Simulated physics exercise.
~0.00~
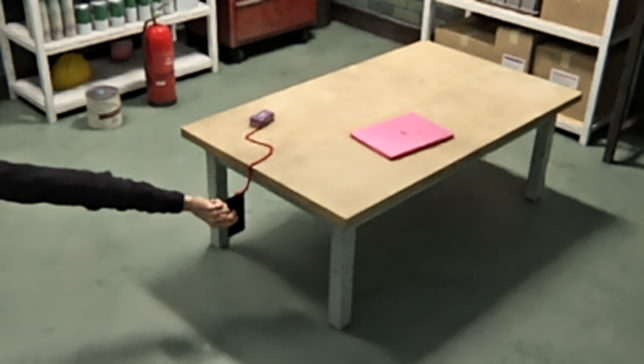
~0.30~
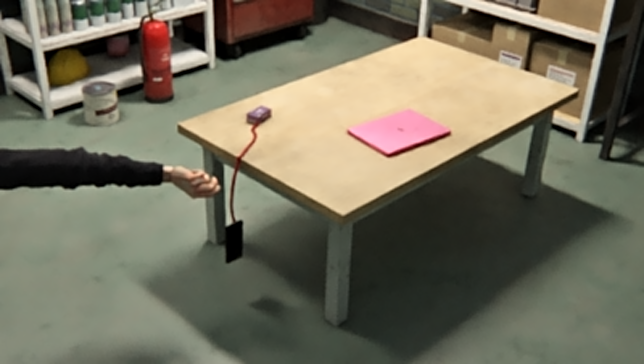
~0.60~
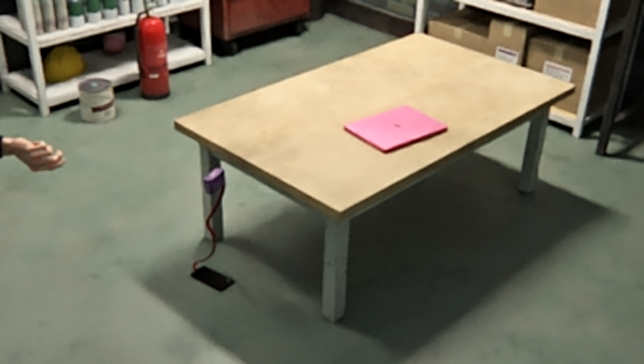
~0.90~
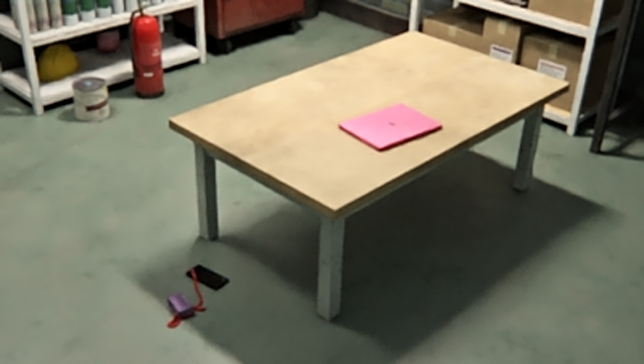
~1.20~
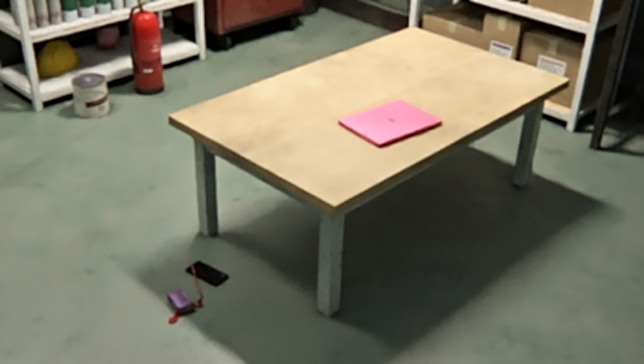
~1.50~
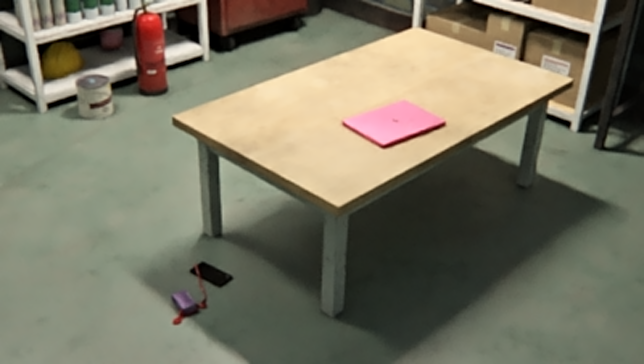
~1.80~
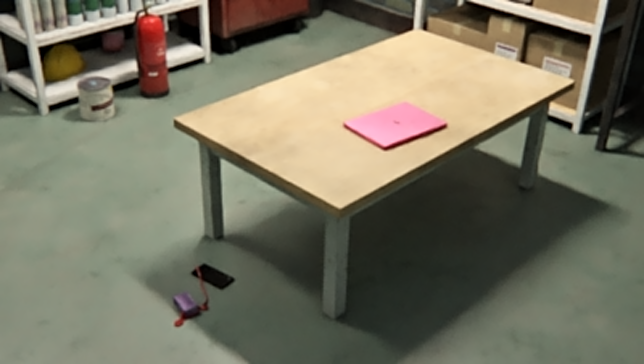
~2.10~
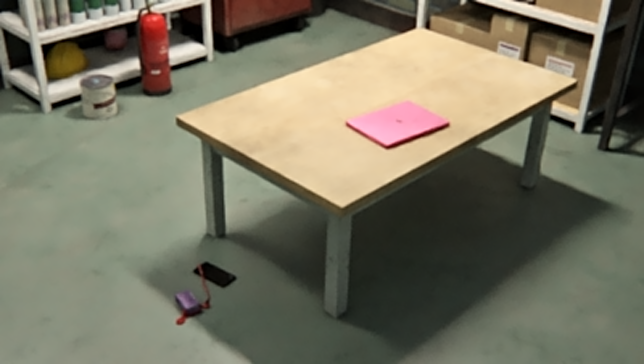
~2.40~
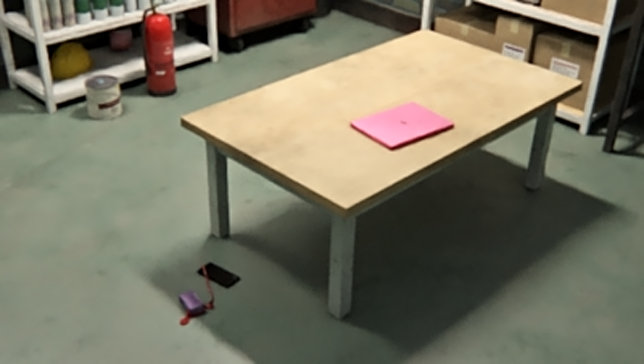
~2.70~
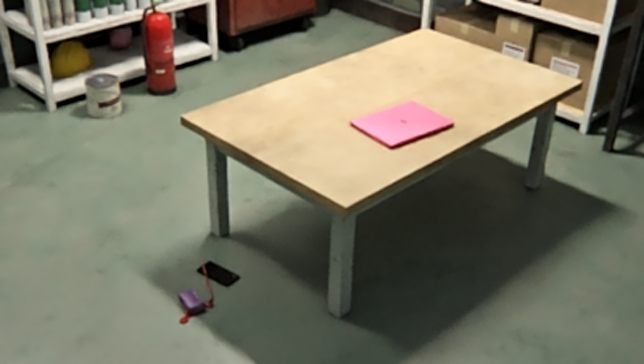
The footage shows a hand releasing a black phone tied by a red ribbon to a small purple box on a workbench; the phone drops to the floor, and the box slides over the edge and lands beside it, while a pink laptop stays in place.
